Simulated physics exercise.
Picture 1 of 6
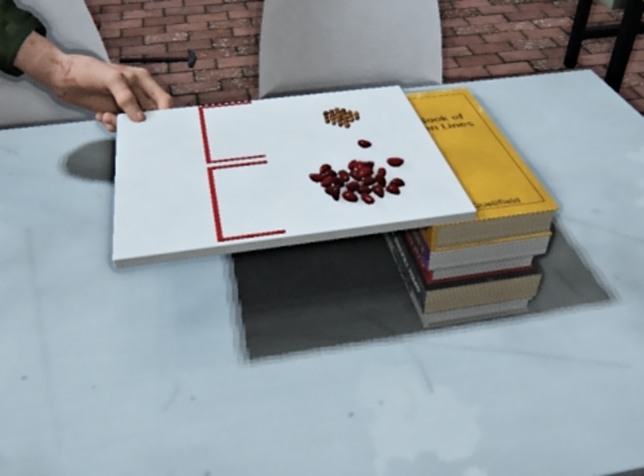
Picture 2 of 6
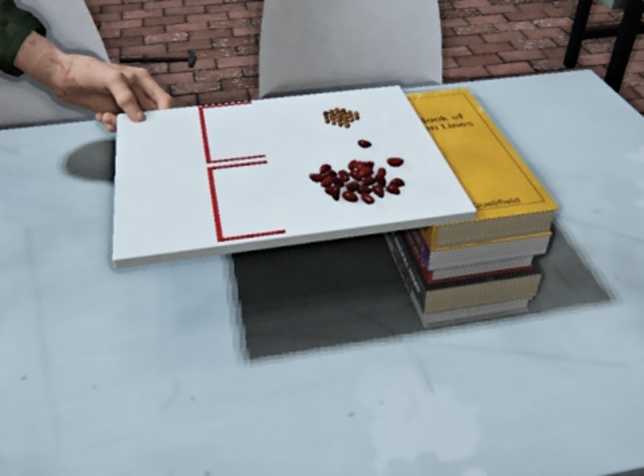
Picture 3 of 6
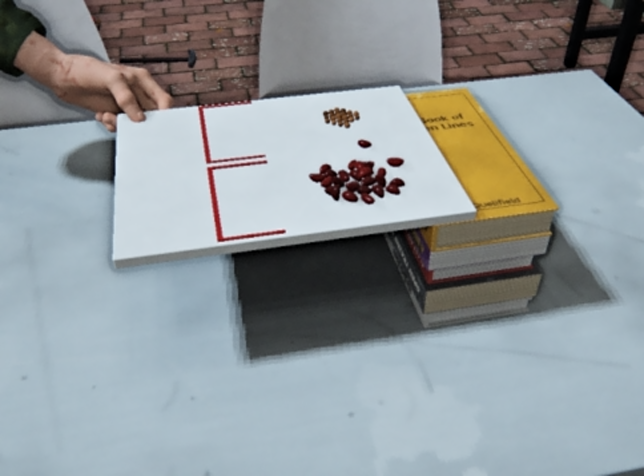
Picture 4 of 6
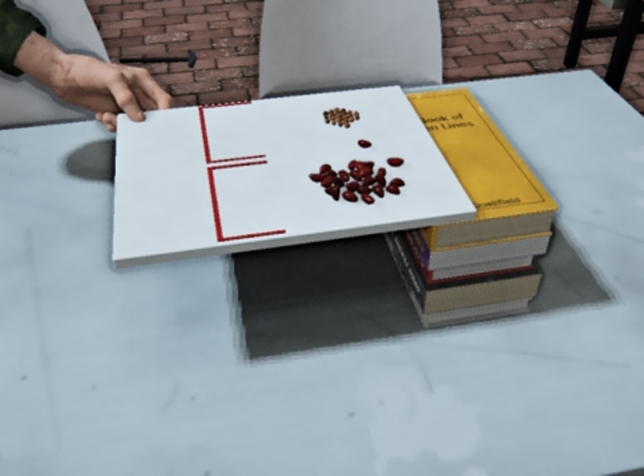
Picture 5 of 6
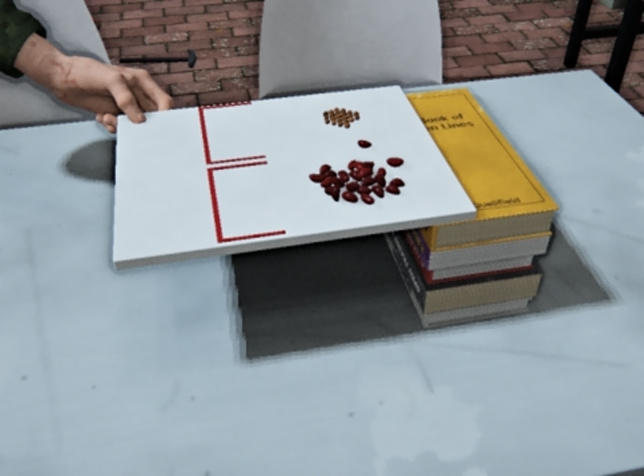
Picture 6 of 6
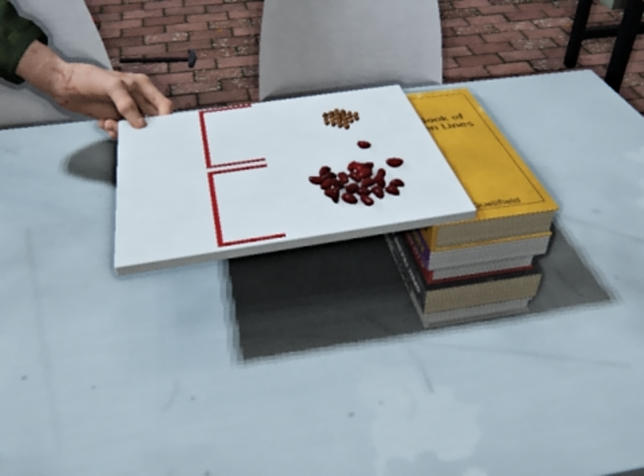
At first, a hand at the left holds a white board level, its other end resting on a pile of books topped by a yellow one, with dark red beans and small tan pieces lying beyond two red barriers. The hand then lowers its end very slightly, while both heaps stay still.
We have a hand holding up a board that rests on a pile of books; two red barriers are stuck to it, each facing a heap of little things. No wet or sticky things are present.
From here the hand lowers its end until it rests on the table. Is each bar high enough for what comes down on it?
At the end, I think the nearer handful will pass beyond its barrier, I think the farther handful will pass beyond its barrier.
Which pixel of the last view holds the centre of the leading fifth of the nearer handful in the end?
Centre of the leading fifth at rest: Around (27, 249).
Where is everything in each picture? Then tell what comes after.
The first frame shows held end of the board at (125, 256), level; book pile at (451, 160), nearly half as high as the board is long; nearer handful at (368, 182), some kidney beans; farther handful at (339, 117), a few cereal balls; nearer bar at (215, 202), much lower than a piece; farther bar at (204, 134), much lower than a piece.
The second frame shows held end of the board at (125, 256), level; farther handful at (339, 117).
The third frame shows held end of the board at (125, 256), level; nearer handful at (368, 182).
The fourth frame shows held end of the board at (125, 256), level; farther handful at (339, 117).
The fifth frame shows held end of the board at (126, 257), level; nearer handful at (368, 182).
The sixth frame shows held end of the board at (127, 263), down by 2°; book pile at (451, 160); nearer handful at (367, 183), not moving; farther handful at (338, 118), not moving; nearer bar at (215, 207); farther bar at (205, 138).
Then, 0.44 s after the last picture, board sloping at 9°; nearer handful where it was; farther handful where it was.
Then, 1.01 s after the last picture, board sloping at 19°; nearer handful on its way down; farther handful most past its bar.
Then, 1.61 s after the last picture, board sloping at 29°; nearer handful most past its bar; farther handful all past its bar.
At rest, board resting at 29°; nearer handful all past its bar; farther handful all past its bar.
